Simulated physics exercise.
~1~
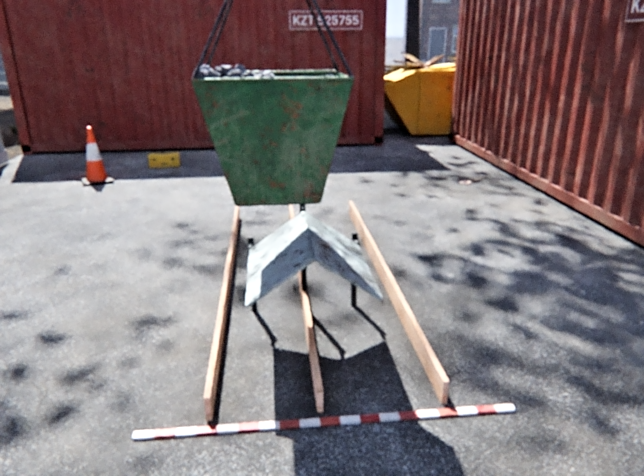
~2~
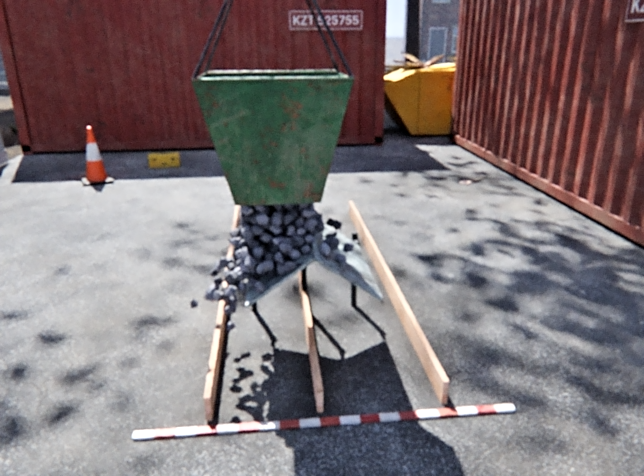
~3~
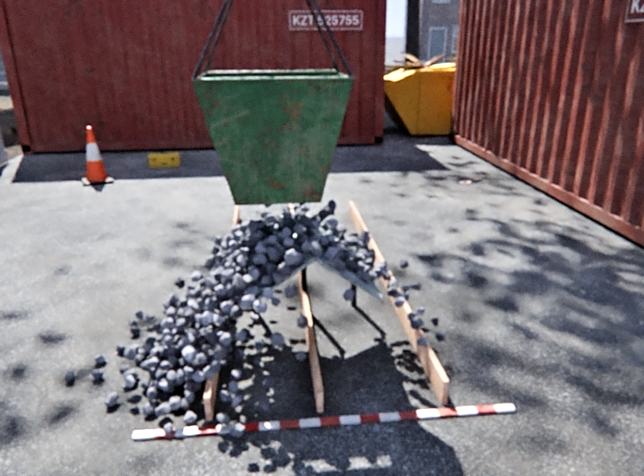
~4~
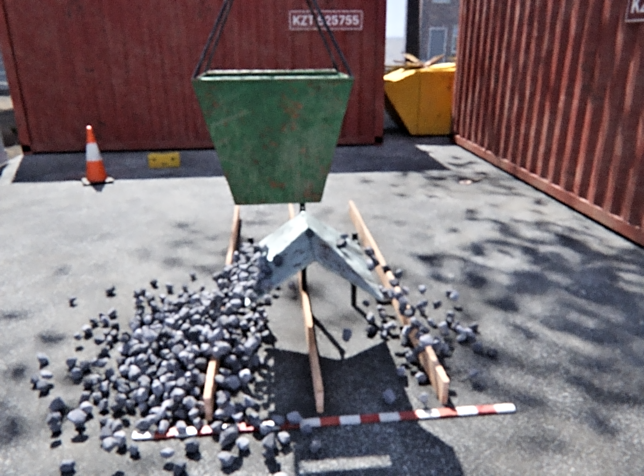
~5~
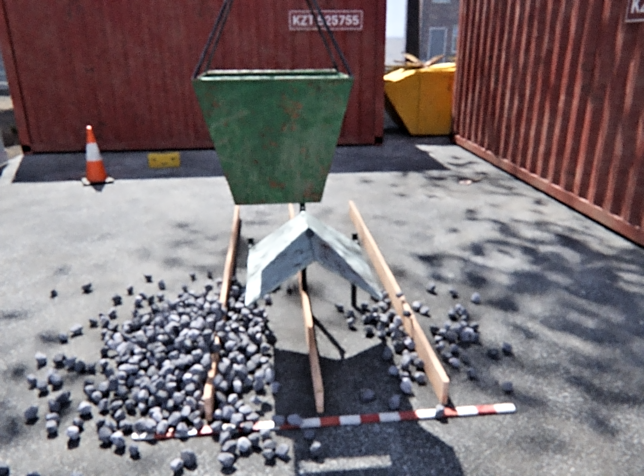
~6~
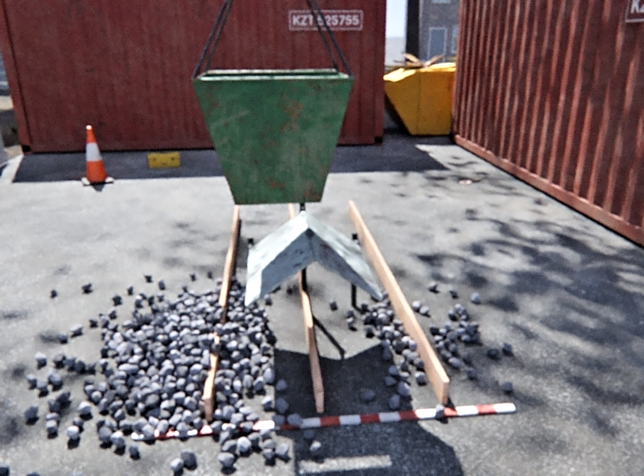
Dark angular stones drop from the bottom of a hanging green hopper onto a peaked steel ridge and tumble down both slopes, mostly leftward. They settle on the asphalt around the wooden boards, with a large heap at left, a smaller scatter at right, and the steel bare.
